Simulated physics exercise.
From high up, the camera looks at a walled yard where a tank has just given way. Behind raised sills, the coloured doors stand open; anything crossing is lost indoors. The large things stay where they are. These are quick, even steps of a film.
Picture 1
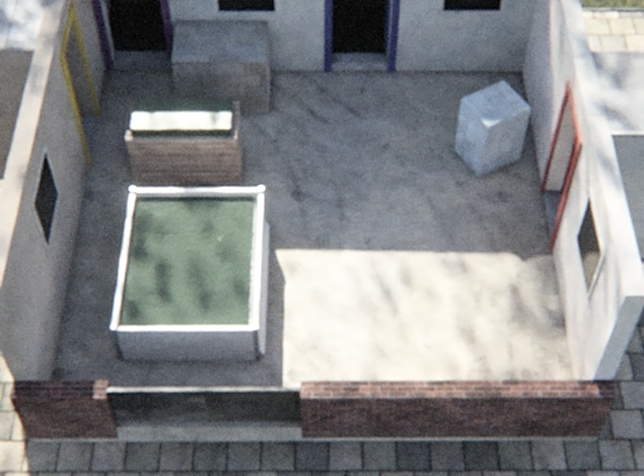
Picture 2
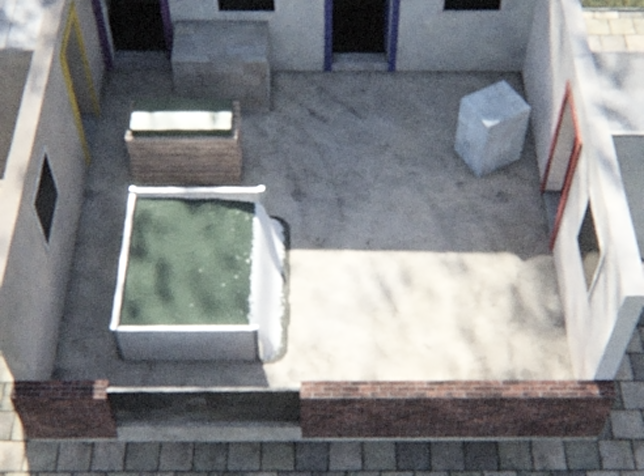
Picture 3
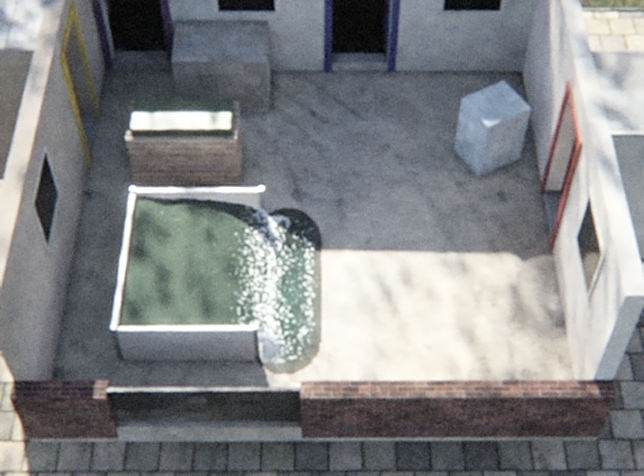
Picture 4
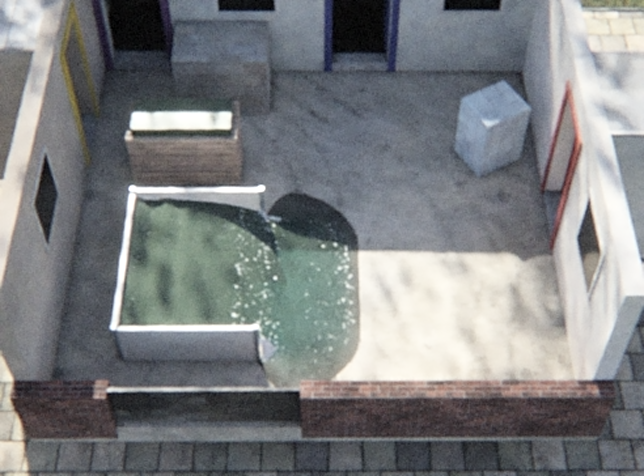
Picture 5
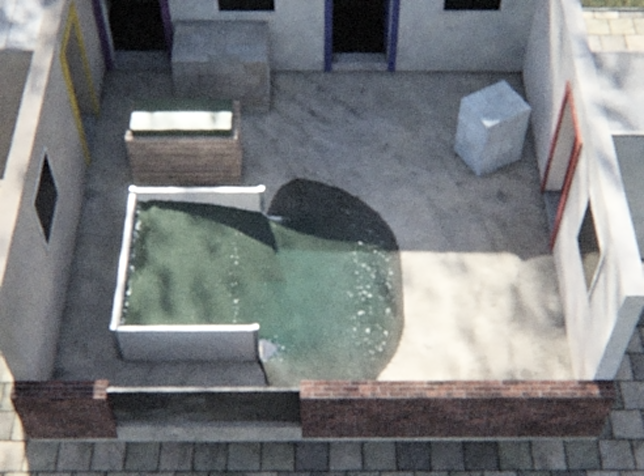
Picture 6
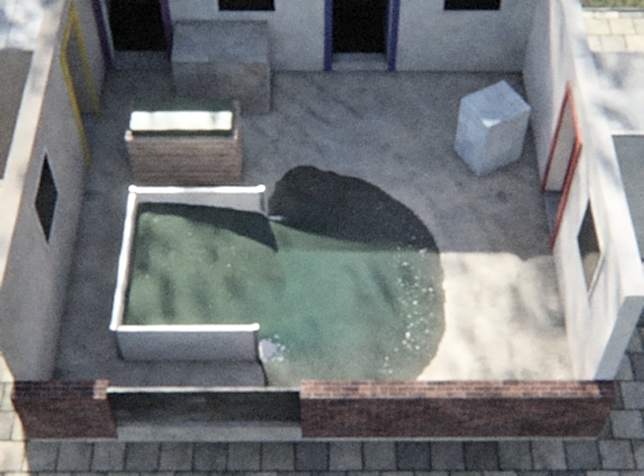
In a walled yard seen from high up, still green water fills an open tank near the front wall. The tank's right side gives way and water pours out, foaming with white flecks. It spreads rightward across the floor in a widening rounded pool, partly in shadow, as the level inside drops.
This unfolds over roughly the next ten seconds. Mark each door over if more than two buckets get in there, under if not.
Blue door - under; yellow door - under; purple door - under; red door - over.
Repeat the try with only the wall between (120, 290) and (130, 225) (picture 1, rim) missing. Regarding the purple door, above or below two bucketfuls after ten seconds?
The purple door crosses the line.
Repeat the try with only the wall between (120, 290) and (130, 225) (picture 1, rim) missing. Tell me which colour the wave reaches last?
Answer - the blue-painted one.
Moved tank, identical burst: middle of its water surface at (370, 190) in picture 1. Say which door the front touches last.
The purple one.
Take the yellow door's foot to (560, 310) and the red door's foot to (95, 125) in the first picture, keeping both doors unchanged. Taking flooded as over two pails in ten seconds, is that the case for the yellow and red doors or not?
What you'd see: The yellow door tops the limit and the red door stays within the limit.
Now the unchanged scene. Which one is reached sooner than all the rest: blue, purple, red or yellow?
First in line is the door marked red.
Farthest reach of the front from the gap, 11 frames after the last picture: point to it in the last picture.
The farthest wet point should be near (531, 129).
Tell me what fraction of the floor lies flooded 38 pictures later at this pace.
About 70 per cent.
A moment on, water covers 45 % of the floor; the blue door not reached, the yellow door not reached, the purple door not reached, the red door wet at the sill, nothing in.
Next, water covers 50 % of the floor; the blue door not reached, the yellow door not reached, the purple door not reached, the red door over two buckets in.
Then, water covers 55 % of the floor; the blue door not reached, the yellow door not reached, the purple door not reached, the red door far over two buckets in.
Later, water covers 70 % of the floor; the blue door wet at the sill, nothing in, the yellow door not reached, the purple door not reached, the red door far over two buckets in.
In the end, water covers 95 % of the floor; the blue door wet at the sill, nothing in, the yellow door wet at the sill, nothing in, the purple door wet at the sill, nothing in, the red door far over two buckets in.
